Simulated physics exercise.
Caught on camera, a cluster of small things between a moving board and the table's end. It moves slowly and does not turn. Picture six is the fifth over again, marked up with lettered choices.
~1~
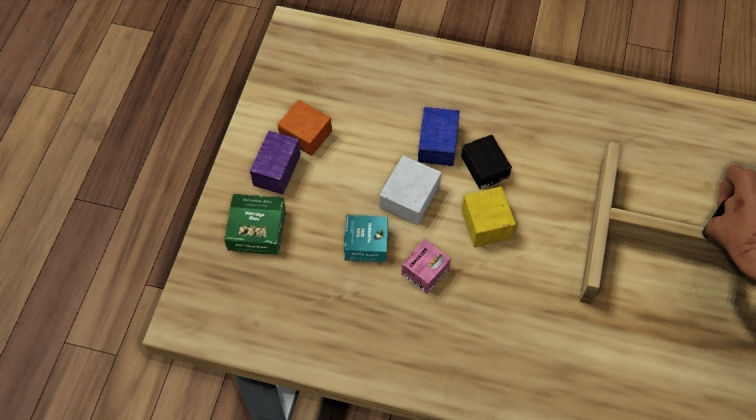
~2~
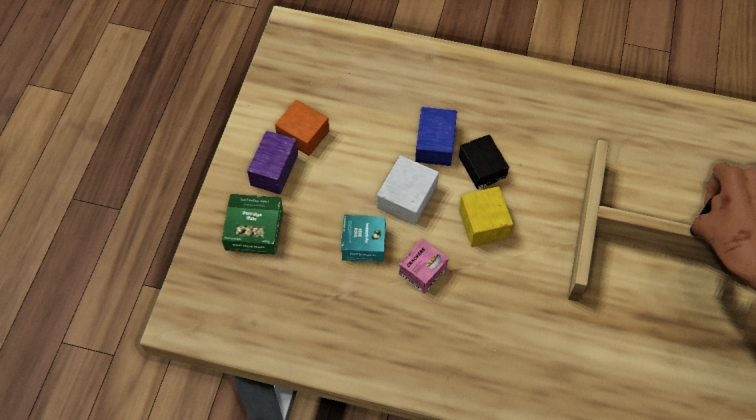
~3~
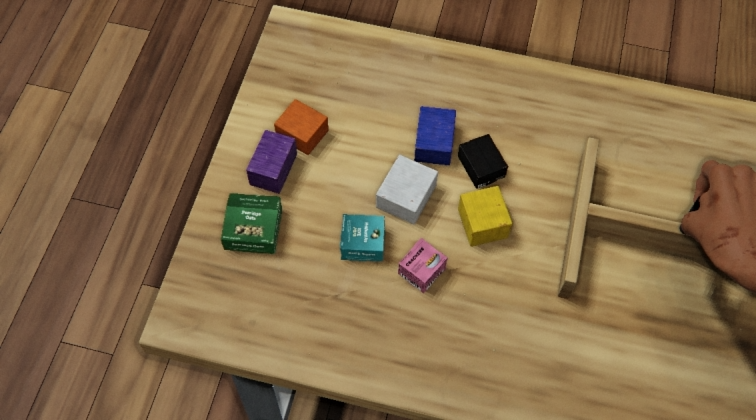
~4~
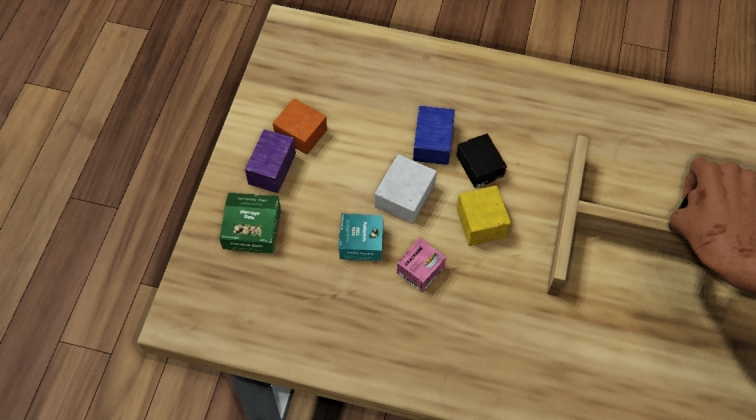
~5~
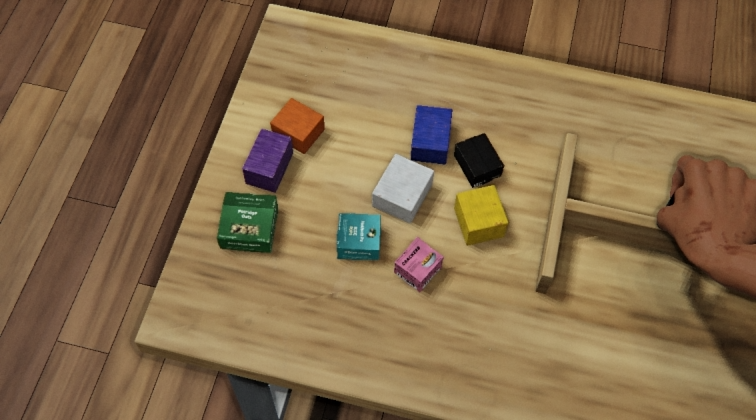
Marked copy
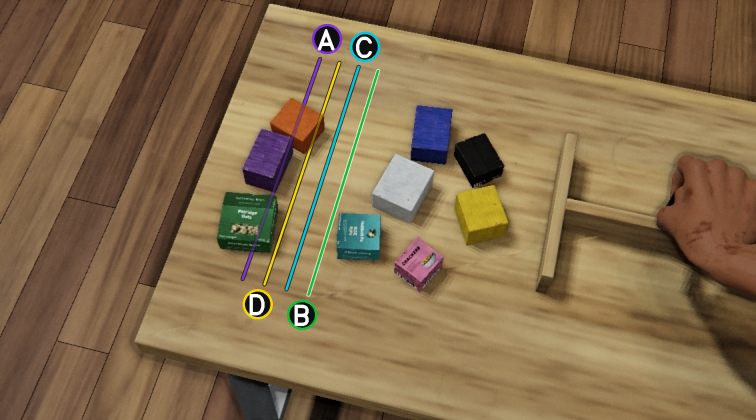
A hand slowly sliding a wooden T-shaped board leftward across a tabletop towards a cluster of colourful blocks and small packets.
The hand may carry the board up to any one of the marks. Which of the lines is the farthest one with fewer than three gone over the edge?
It should halt at A.
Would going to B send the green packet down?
No.
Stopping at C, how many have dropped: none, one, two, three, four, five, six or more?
By then, none.
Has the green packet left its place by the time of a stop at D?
Yes.
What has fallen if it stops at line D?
The purple block goes over.
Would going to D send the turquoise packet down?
No.
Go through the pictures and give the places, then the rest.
Purple block (276, 162); pink packet (426, 267); orange block (306, 128), in the first picture.
Board (593, 209); white block (408, 190), in the second picture.
Board (583, 207); black box (483, 162), in the third picture.
Board (572, 204); blue block (434, 135), in the fourth picture.
Board (561, 202); purple block (269, 160); pink packet (419, 265); orange block (298, 126), in the fifth picture.
On the copy, A at (284, 162); B at (346, 175); C at (325, 171); D at (304, 166).
On A. First, board (460, 180); blue block (415, 128); pink packet (411, 265).
Then, board (362, 158); purple block (257, 159); orange block (275, 120).
Finally, board (286, 142); purple block over the edge; orange block over the edge; two fallen.
By contrast, B is within the limit but short; C is within the limit but short; D is within the limit but short.
